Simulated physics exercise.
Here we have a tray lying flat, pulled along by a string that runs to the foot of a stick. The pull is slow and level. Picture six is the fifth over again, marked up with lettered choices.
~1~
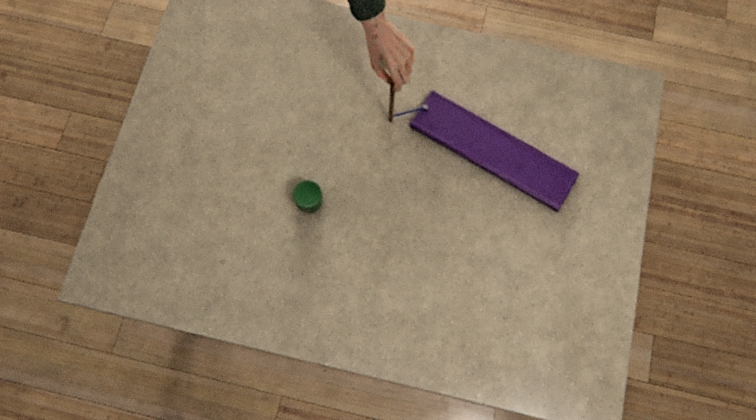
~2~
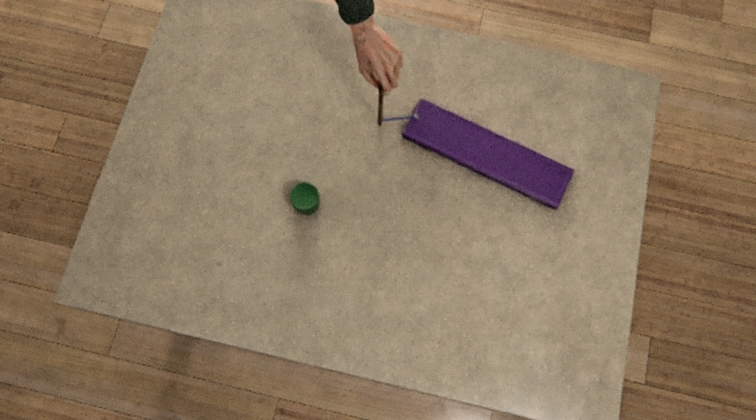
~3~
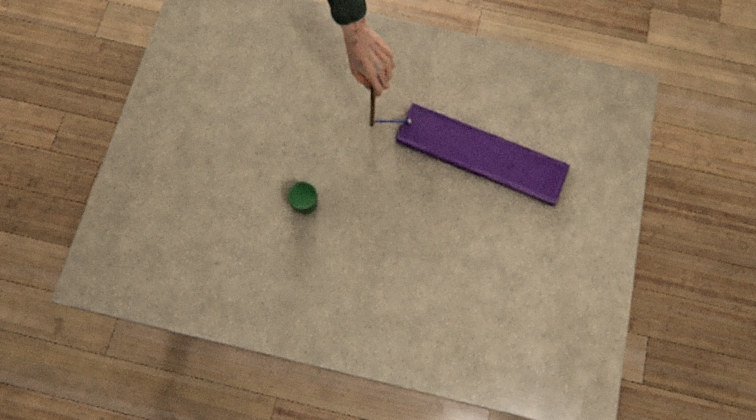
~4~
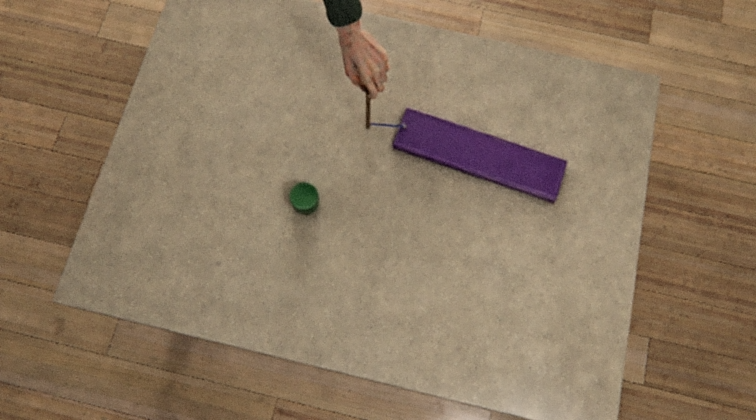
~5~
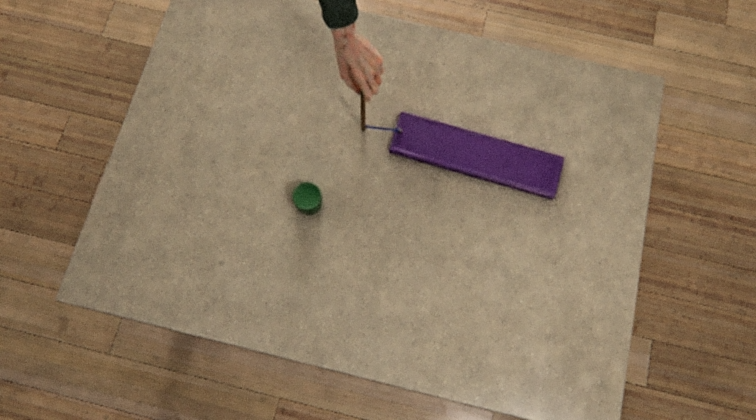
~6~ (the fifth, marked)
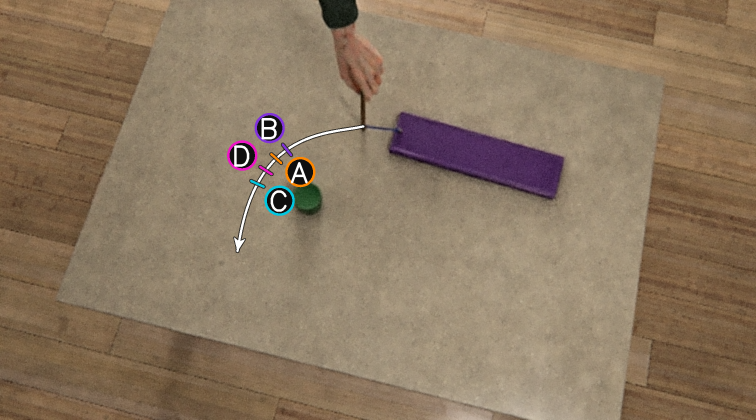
On a pale, square-cornered mat laid over a wooden plank floor, the view looks down from above at a slight tilt. A long purple tray lies right of centre, joined by a short string to the foot of a stick held by a hand from the top, with a small green tub to the left. The hand draws the stick slowly leftward and slightly down, and the tray follows, swinging a little toward level, while the view shifts very slightly.
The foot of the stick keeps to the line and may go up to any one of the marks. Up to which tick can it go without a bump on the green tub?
No farther than D.
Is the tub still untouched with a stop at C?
No.
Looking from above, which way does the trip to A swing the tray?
Anticlockwise.
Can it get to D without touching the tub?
Yes.
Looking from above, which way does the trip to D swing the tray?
Anticlockwise.
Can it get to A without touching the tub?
Yes.
On the copy, A at (276, 159); B at (287, 150); C at (257, 184); D at (266, 171); the route from (364, 126) via (272, 163) to (238, 251).
On D. First, foot of the stick (325, 134), middle of the tray (441, 149).
Then, foot of the stick (290, 148), middle of the tray (407, 149).
Finally, foot of the stick (266, 171), middle of the tray (383, 153); nothing has been touched.
By contrast, A is safe but short; B is safe but short; C is too far, the tub has been hit.
